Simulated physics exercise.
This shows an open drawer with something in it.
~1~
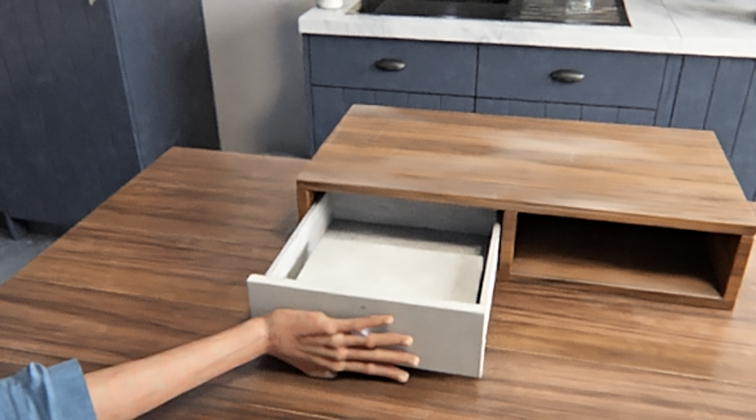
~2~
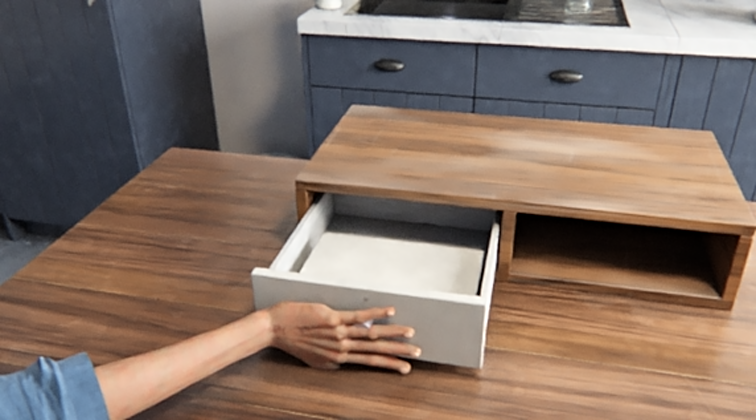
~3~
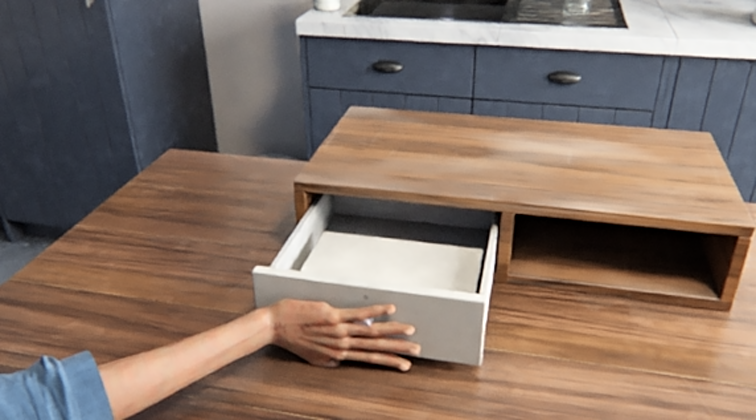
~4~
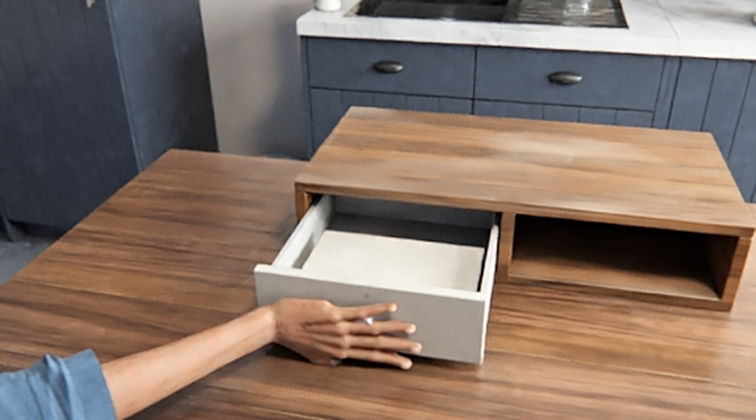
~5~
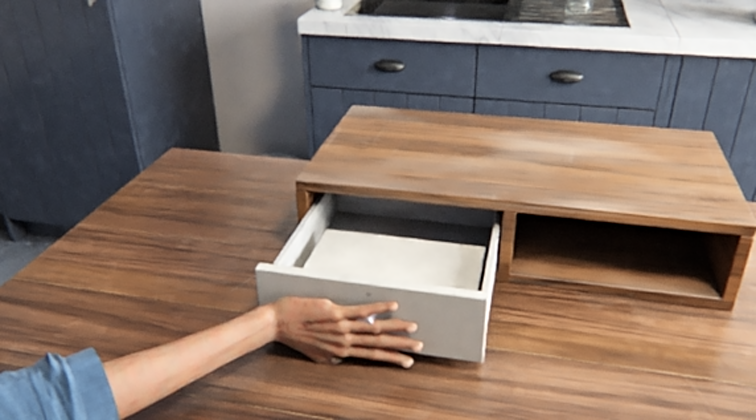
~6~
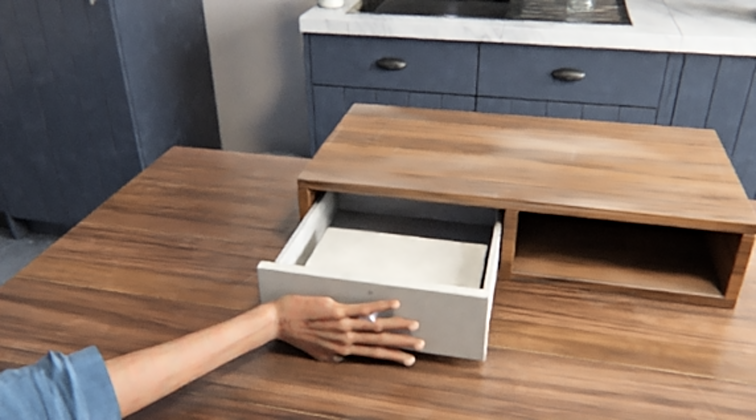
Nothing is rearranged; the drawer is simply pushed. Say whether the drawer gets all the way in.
Outcome: The drawer closes.
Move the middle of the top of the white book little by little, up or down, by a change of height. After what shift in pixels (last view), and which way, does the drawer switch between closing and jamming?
Some 32 pixels, up.
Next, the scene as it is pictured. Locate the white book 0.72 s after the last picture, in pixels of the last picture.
Around (414, 226).
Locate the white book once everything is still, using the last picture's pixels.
At about (423, 203).
Then, 0.42 s later than the last frame, drawer starting in.
Then, 0.72 s later than the last frame, drawer about half in.
When it is over, the drawer shuts flush.
